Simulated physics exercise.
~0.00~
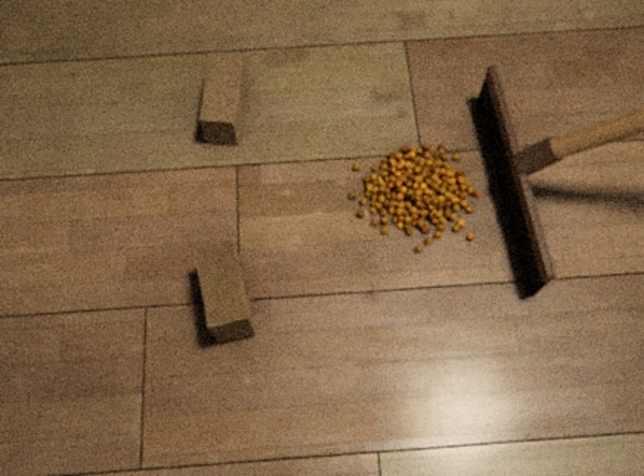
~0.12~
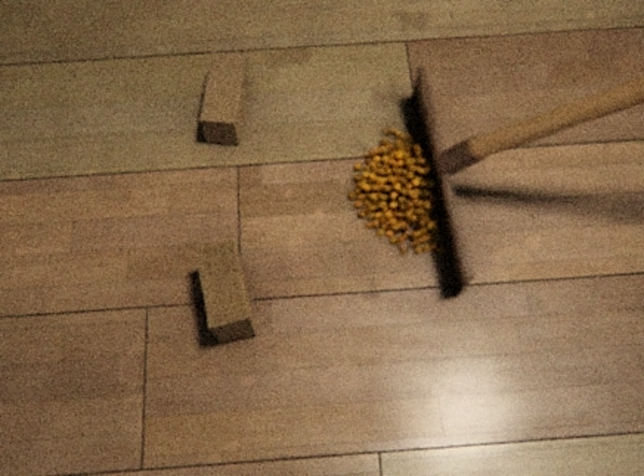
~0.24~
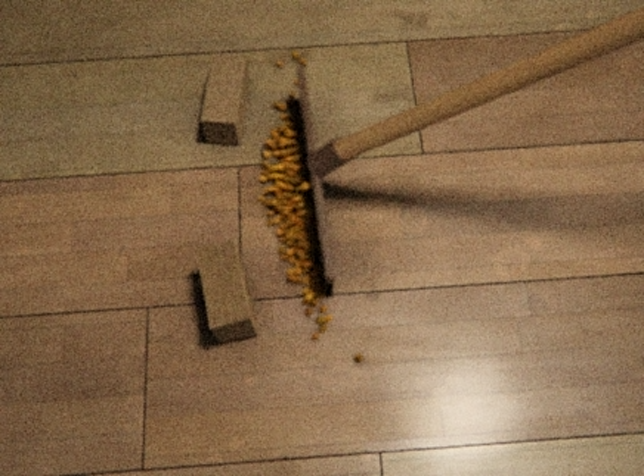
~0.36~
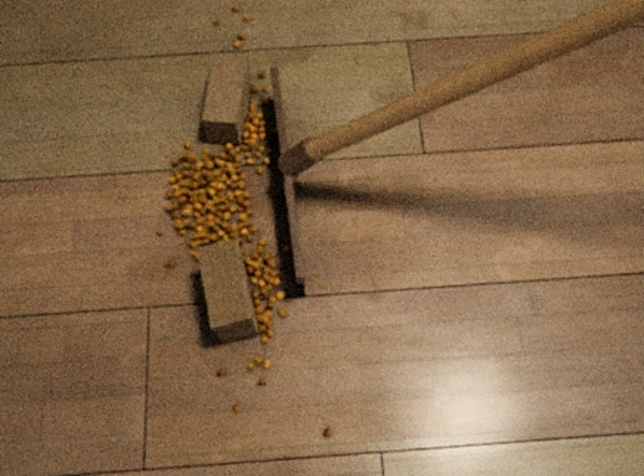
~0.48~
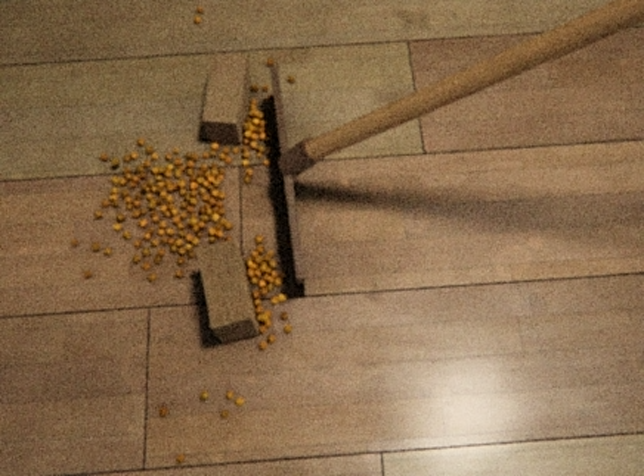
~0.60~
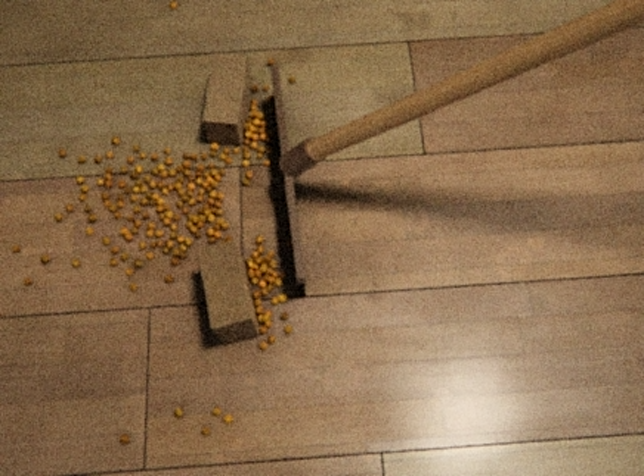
A squeegee pushes maize kernels left against two blocks, and most spill through the gap.
